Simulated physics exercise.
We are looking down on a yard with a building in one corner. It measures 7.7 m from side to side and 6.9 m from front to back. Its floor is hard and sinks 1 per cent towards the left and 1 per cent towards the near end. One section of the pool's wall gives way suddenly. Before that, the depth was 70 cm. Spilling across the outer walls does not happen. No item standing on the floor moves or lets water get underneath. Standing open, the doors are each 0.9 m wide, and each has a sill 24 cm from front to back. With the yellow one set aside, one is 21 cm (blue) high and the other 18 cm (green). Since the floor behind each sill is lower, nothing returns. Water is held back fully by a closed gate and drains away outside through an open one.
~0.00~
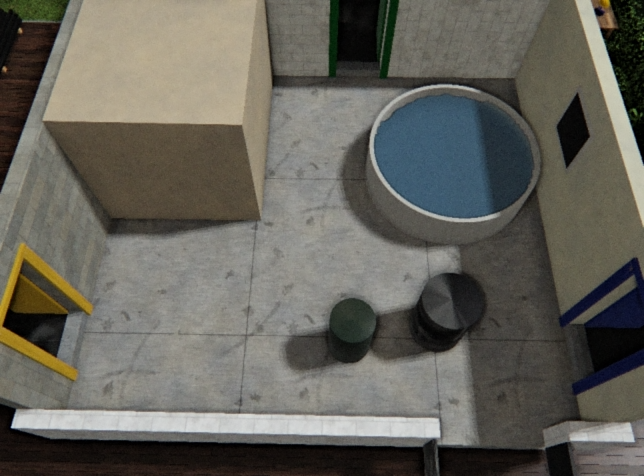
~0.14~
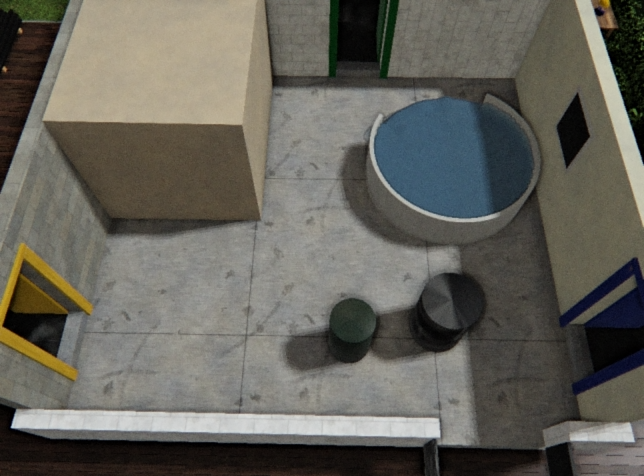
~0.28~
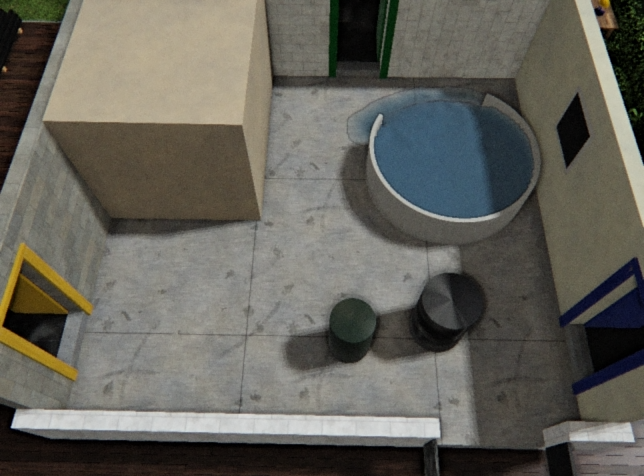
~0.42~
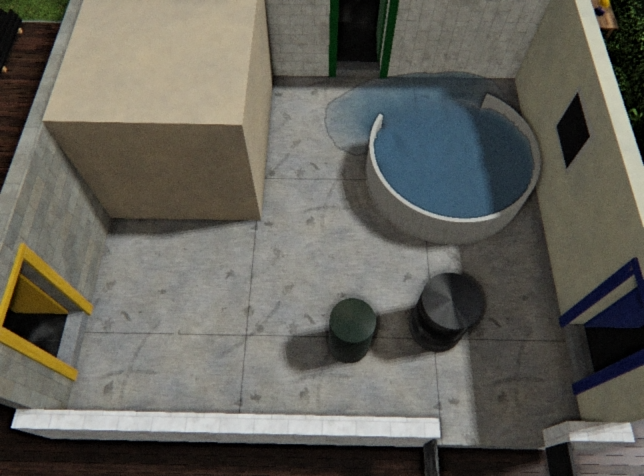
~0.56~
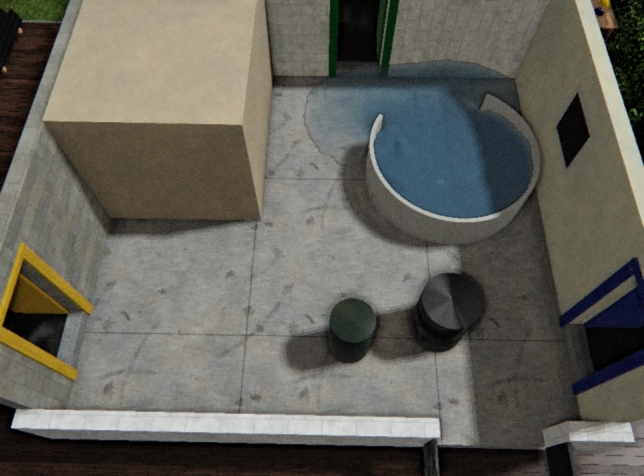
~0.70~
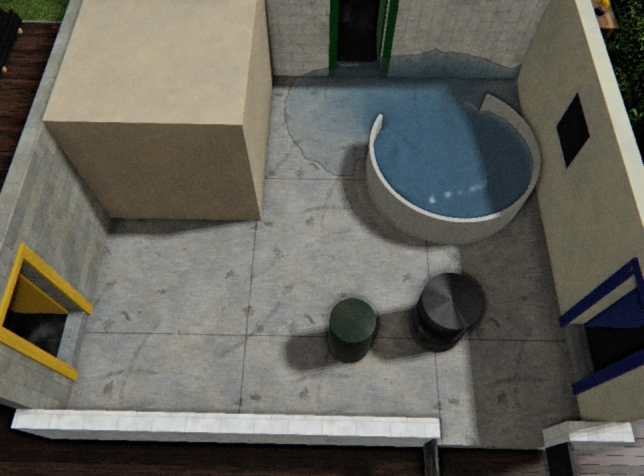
A round pool of still blue water stood in a walled yard, then a section of its far wall opened, and water poured out and spread across the floor toward the back wall and green door.
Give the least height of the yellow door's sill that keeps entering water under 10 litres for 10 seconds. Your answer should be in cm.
Roughly 11 cm.
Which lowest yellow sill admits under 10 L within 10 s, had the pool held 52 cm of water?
Roughly 6.5 centimetres.
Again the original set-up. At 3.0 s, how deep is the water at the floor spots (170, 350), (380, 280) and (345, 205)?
Roughly 0, 2 and 3 centimetres.
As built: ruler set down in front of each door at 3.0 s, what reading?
Door depths (cm): Yellow = 0, blue = 1, green = 26.
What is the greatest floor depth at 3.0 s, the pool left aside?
48 cm.
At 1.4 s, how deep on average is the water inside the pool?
About 45 cm.
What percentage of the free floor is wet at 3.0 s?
Approximately 45 % of it.
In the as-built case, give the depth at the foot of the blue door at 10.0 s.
Lab note: Depth approx. 6.5 cm.
After 1.4 s water covers 20 % of the floor, deepest (54 cm) near (422, 85); it has not reached the yellow door.
After 3.0 s water covers 45 % of the floor, deepest (48 cm) near (524, 158); it has not reached the yellow door.
After 10.0 s water covers 100 % of the floor, deepest (20 cm) near (66, 419); 13 cm at the yellow door, 0 litres in over its 21 cm sill.
At the yellow door as built, the water arrived by 6.0 s and peaked near 15 cm at 9.2 s.
Run again over the same 10 s with other heights there, 15 litres in over 10 cm, 2 litres over 13.5 cm. The limit of 10 litres is kept from about 11 cm up.
